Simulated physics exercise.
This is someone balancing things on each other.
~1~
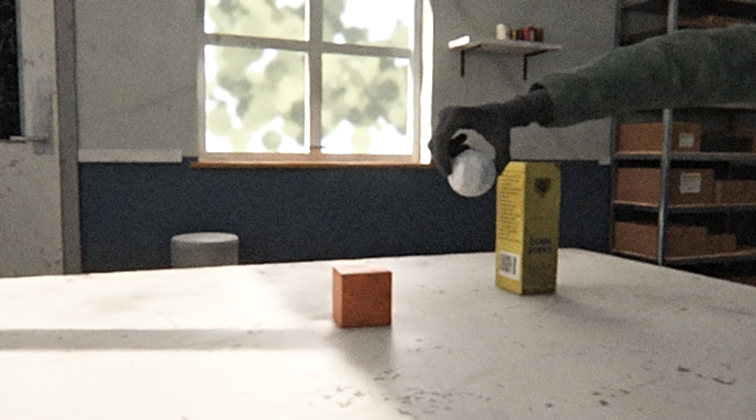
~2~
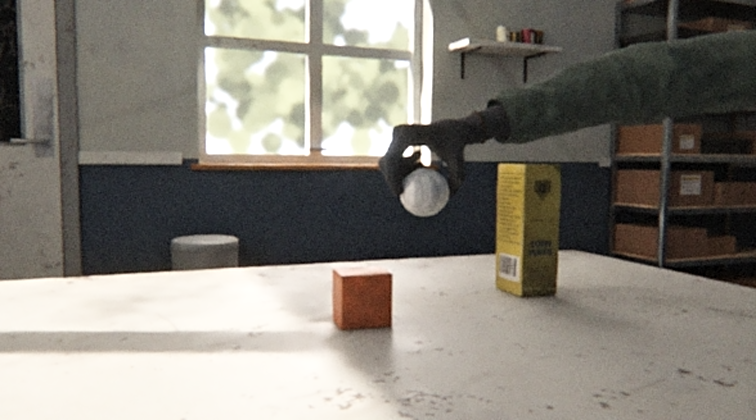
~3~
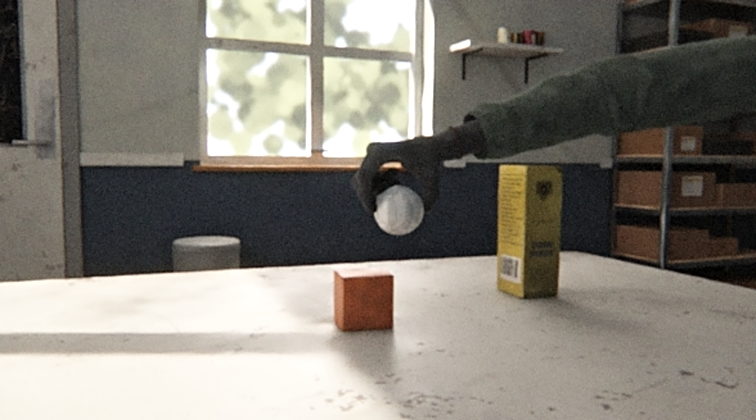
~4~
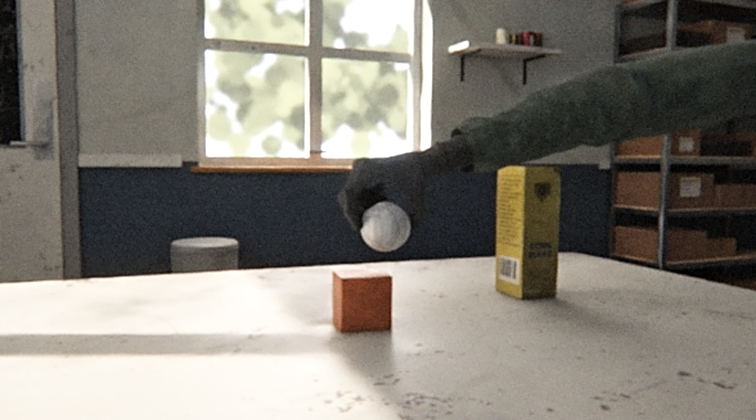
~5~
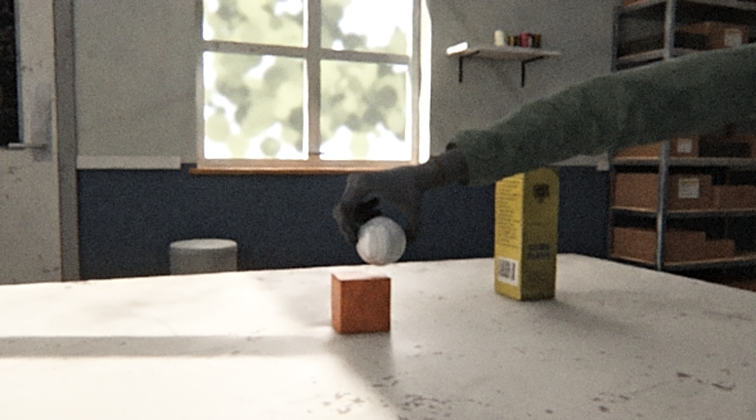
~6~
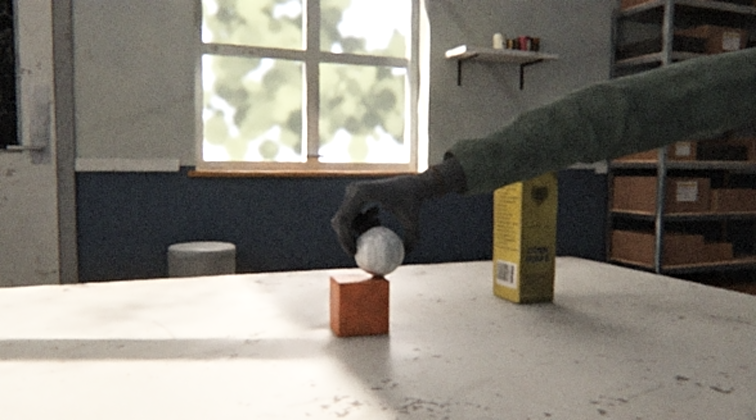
A gloved hand on a green-sleeved arm reaches in from the right over a pale, worn tabletop, seen from just above table height in a room with a bright window and shelves of boxes. It grips a whitish ball-like object; an orange block sits near the centre, a yellow carton to its right. The hand moves left and lowers the object onto the block, the view shifting very slightly.
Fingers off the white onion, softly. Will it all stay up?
Outcome: The pile stays up.
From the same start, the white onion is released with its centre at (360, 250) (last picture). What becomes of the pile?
Then it holds.
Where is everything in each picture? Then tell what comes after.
The first picture shows coming down; white onion (472, 173); yellow carton (527, 226).
The second picture shows coming down; white onion (424, 192); yellow carton (527, 228).
The third picture shows coming down; white onion (399, 210); yellow carton (529, 230).
The fourth picture shows coming down; white onion (386, 227); yellow carton (527, 231).
The fifth picture shows coming down; white onion (381, 241); yellow carton (526, 232).
The sixth picture shows in place under the hand; white onion (379, 251); yellow carton (524, 235).
Then, 0.70 s past the last view, nothing moves.
Then, 1.60 s past the last view, white onion resting near (379, 252).
Finally, all 3 still in place. Final places as the last picture's camera would see them, white onion near (380, 252). The pile holds.
